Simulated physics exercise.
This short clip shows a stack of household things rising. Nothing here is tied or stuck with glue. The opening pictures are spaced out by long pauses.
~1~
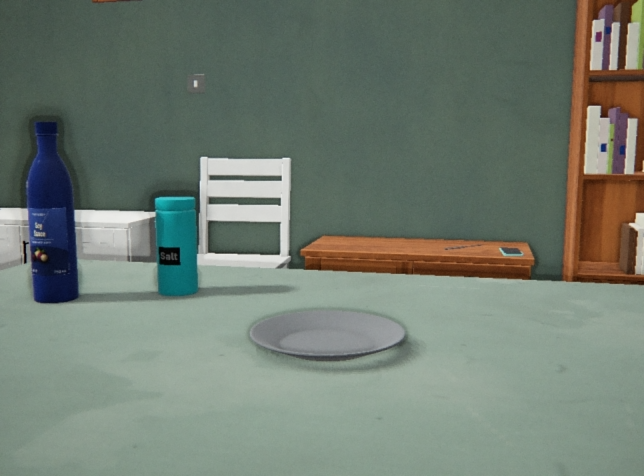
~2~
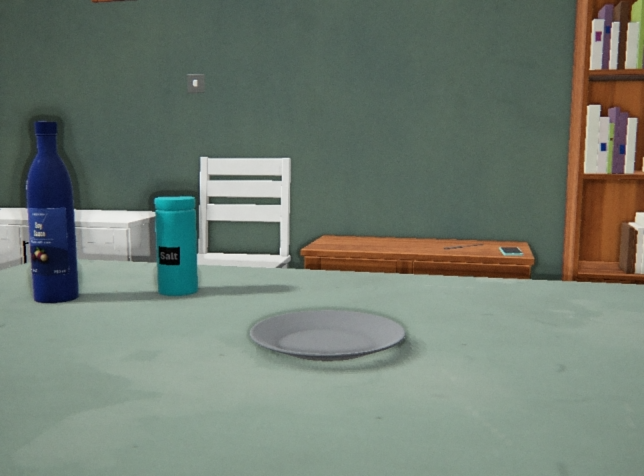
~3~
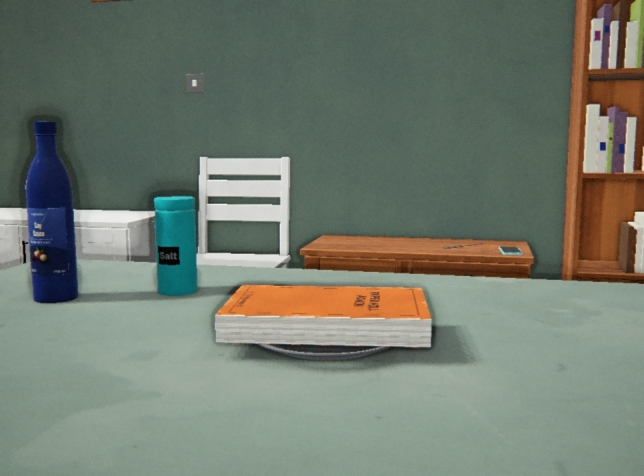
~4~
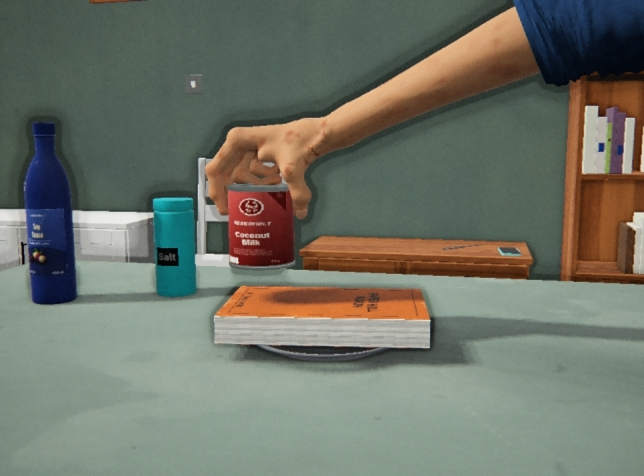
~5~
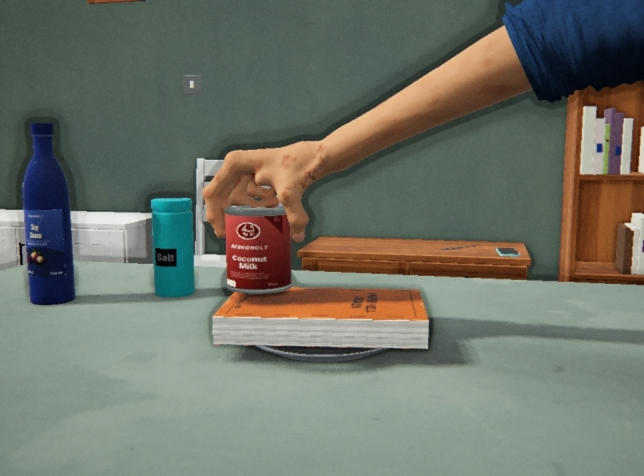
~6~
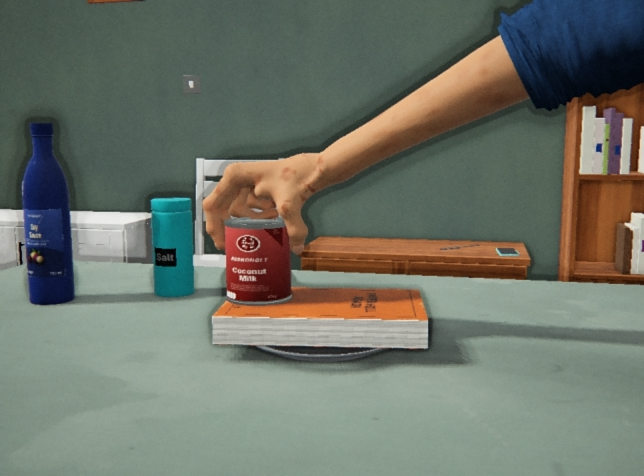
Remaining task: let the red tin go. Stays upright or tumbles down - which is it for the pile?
The pile stays upright.
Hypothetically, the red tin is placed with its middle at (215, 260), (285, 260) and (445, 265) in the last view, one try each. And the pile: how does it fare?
Topples over, stays standing, topples over.
Then, 0.60 s after the last picture, nothing has stirred.
Then, 1.60 s after the last picture, red tin resting near (259, 261).
At rest, all 5 in place. Seen from the same camera at the end, red tin near (259, 261). The pile holds.
